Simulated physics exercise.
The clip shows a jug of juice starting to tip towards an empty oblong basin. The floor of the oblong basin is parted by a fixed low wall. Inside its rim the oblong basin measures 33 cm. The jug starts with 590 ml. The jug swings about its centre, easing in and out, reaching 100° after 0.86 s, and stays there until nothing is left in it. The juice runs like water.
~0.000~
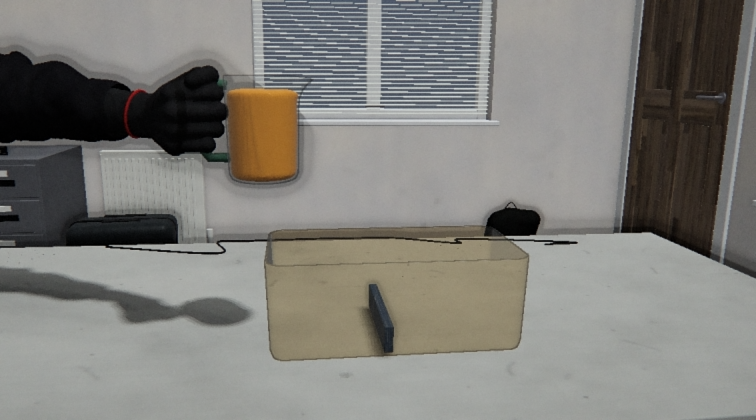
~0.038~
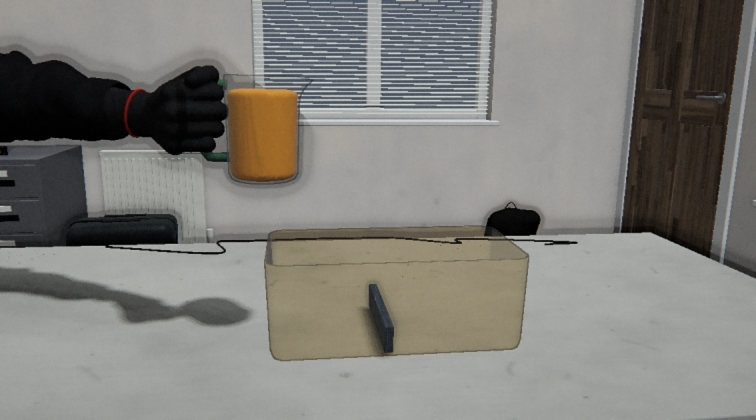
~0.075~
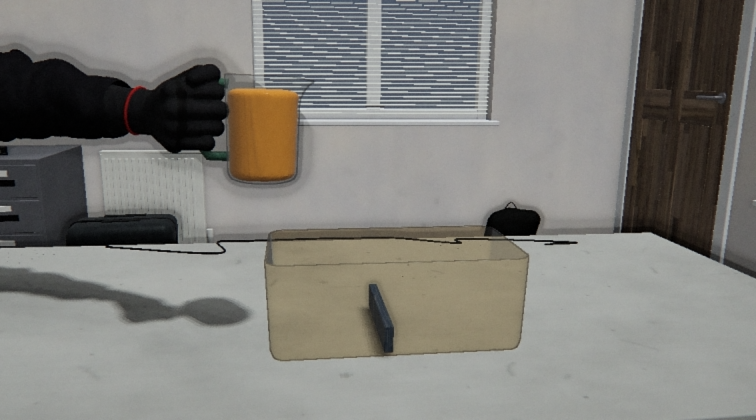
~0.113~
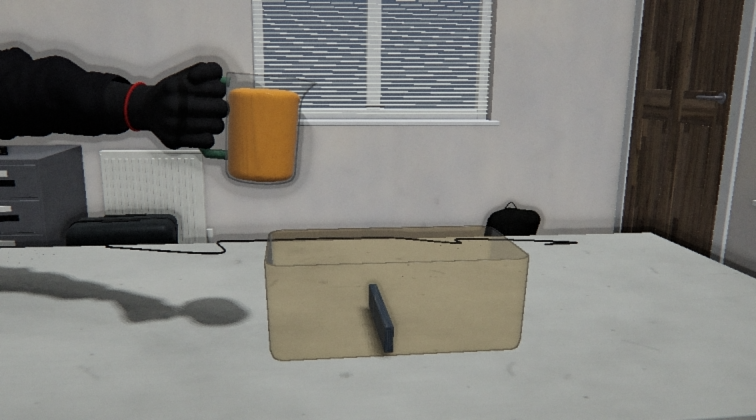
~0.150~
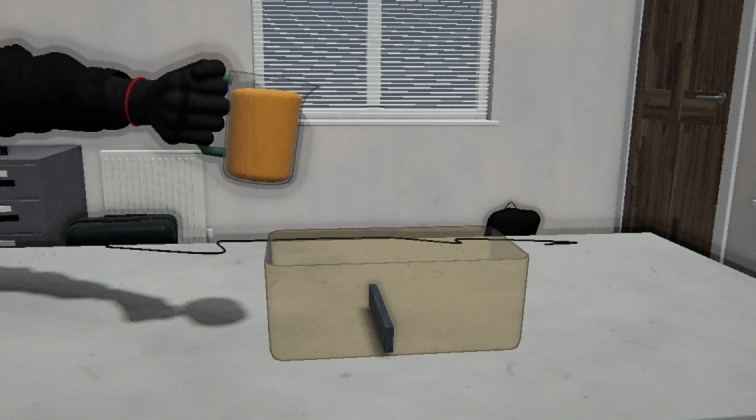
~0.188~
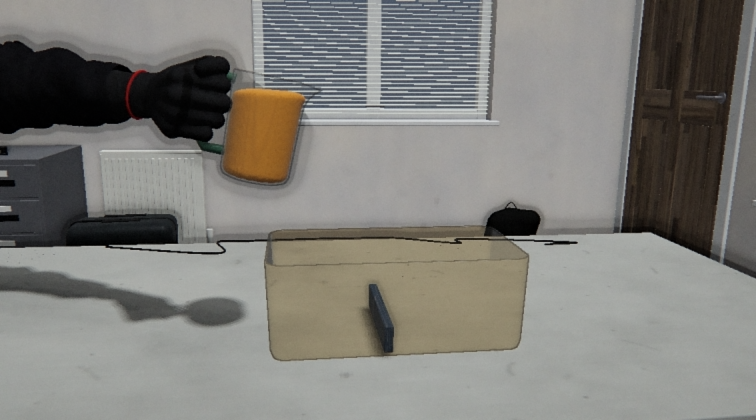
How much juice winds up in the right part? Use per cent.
The far part has some 49 per cent.
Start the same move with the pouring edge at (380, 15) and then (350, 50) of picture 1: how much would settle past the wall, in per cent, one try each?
First 85, then 90 per cent.
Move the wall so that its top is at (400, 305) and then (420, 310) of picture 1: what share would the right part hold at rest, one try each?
In turn about 5 and 15 per cent.
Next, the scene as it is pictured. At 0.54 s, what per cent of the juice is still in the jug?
Near 84 in a hundred.
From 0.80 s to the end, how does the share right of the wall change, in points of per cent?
The share moves up, by some 24 per cent.
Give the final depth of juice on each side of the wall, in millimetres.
Left about 12 mm, right about 10 mm.
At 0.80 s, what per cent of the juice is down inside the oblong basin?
Near 40 in a hundred.
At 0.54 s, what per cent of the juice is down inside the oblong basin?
Some 2 per cent.
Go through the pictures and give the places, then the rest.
In the first picture, tilt 0°; pouring edge (314, 78); surface from (227, 91) to (299, 92); the oblong basin's rim runs from (268, 248) to (509, 242); the wall's top is at (380, 305).
In the second picture, tilt 0°; pouring edge (314, 78); surface from (227, 91) to (299, 93).
In the third picture, tilt 2°; pouring edge (315, 80); surface from (229, 91) to (299, 93).
In the fourth picture, tilt 4°; pouring edge (317, 82); surface from (230, 91) to (301, 94).
In the fifth picture, tilt 7°; pouring edge (320, 85); surface from (231, 91) to (303, 95).
In the sixth picture, tilt 11°; pouring edge (322, 89); surface from (233, 93) to (306, 95).
By 0.54 s the tilt is 70° and 84 per cent is still to pour, 2 is left of the wall and 0 right of it.
By 0.80 s the tilt is 99° and 38 per cent is still to pour, 16 is left of the wall and 24 right of it.
By 1.07 s the tilt is 100° and 8 per cent is still to pour, 38 is left of the wall and 47 right of it.
By 1.36 s the tilt is 100° and 1 per cent is still to pour, 49 is left of the wall and 48 right of it.
At rest 50 per cent lies left of the wall, 49 right of it and 1 outside.
